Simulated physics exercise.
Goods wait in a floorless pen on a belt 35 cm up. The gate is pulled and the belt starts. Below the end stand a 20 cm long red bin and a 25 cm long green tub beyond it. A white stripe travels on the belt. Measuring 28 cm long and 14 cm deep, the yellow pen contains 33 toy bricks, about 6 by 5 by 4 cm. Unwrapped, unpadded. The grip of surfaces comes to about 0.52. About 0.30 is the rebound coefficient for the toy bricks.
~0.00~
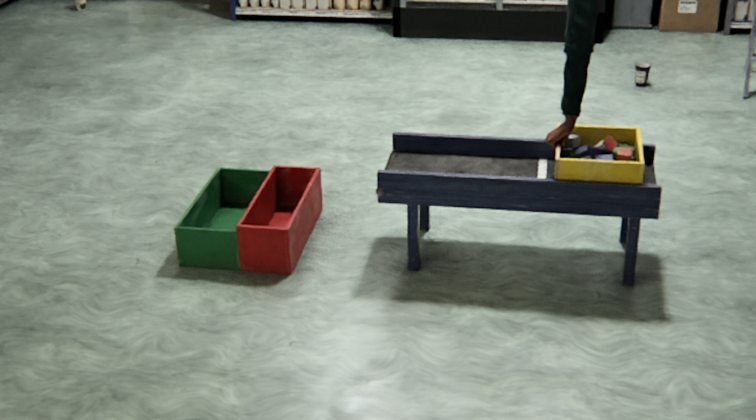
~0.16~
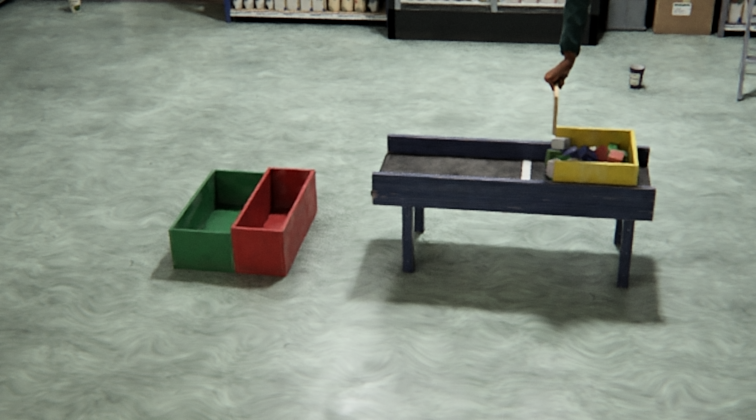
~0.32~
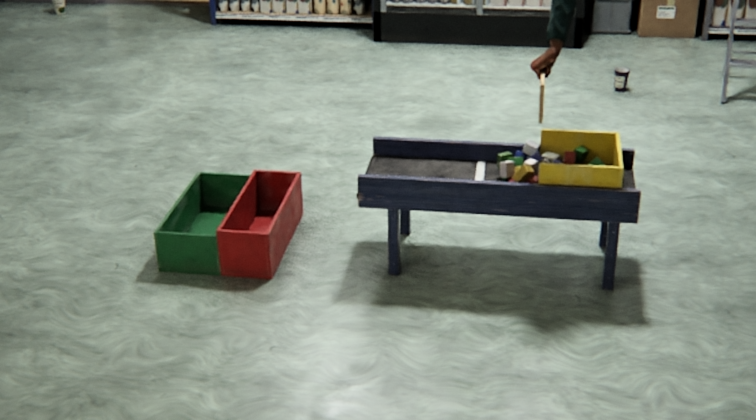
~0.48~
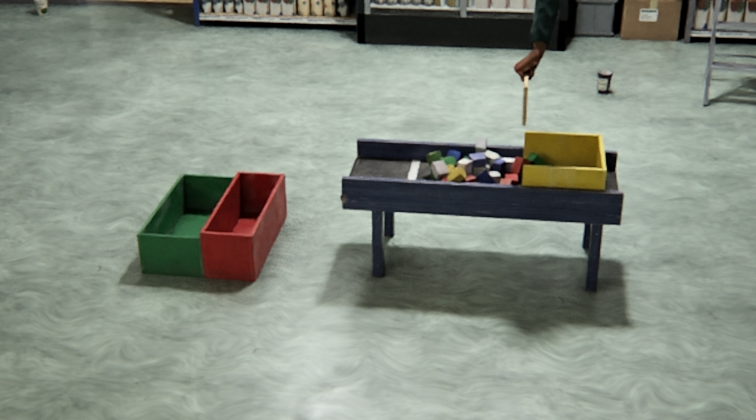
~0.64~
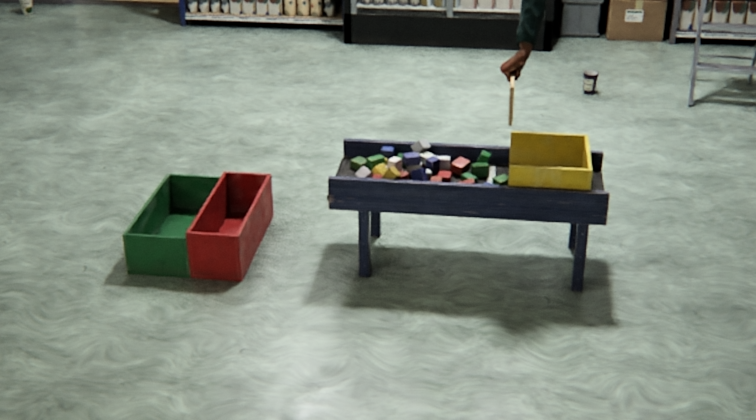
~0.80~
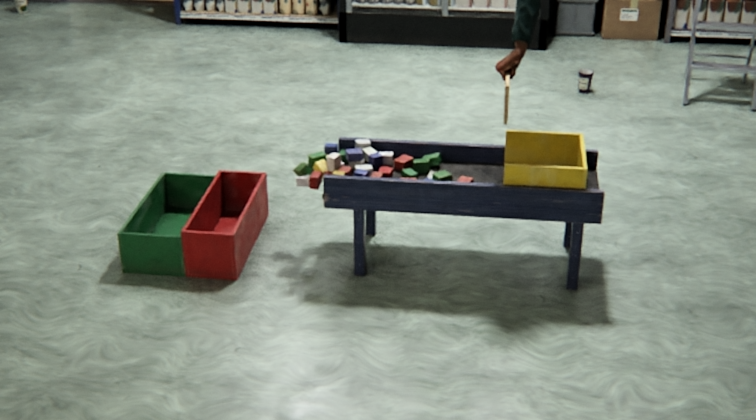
A yellow pen full of coloured toy bricks sits at the right end of a dark, low belt table on a pale green, marbled floor, seen from slightly above. Left of it stand a green tub and a red bin, with shelves behind. A hand lifts a thin gate, bricks ride left out of the pen to the belt's end behind a white stripe, and the camera pans slightly right.
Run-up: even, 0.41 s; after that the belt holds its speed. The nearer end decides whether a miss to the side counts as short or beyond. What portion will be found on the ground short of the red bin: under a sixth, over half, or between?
Result for the ground short of the red bin: The bulk of them.
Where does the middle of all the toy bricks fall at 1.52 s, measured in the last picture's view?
Estimated centre in the last picture: (275, 234).
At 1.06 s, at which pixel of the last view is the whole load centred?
Centre: Approx. (271, 194).
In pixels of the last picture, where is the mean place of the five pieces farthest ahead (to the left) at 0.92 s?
They are centred near (274, 198).
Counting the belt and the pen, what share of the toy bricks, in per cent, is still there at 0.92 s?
Close to 35 per cent, I'd say.
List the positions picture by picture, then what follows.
In the first frame (places track the rim corner closest to us here; the camera pans a little), yellow pen (641, 163); red bin (285, 228); belt travel 0 cm; all still inside.
The second frame shows yellow pen (635, 165); belt travel 4 cm.
The third frame shows yellow pen (620, 167); belt travel 16 cm; 15 out.
The fourth frame shows yellow pen (603, 169); belt travel 36 cm; 25 out, the lowest brick at (440, 175).
The fifth frame shows yellow pen (589, 169); belt travel 57 cm; 32 out.
The sixth frame shows yellow pen (584, 168); red bin (230, 234); belt travel 77 cm; 33 out, the lowest brick at (303, 170).
After 0.92 s, 12 on the belt and 21 in the air.
After 1.06 s, 5 on the belt, 8 on the ground short of the red bin and 20 in the air.
After 1.26 s, 20 on the ground short of the red bin and 13 in the air.
Outcome (at 1.52 s), 33 on the ground short of the red bin. Asked share, 33 of 33, 100 per cent.
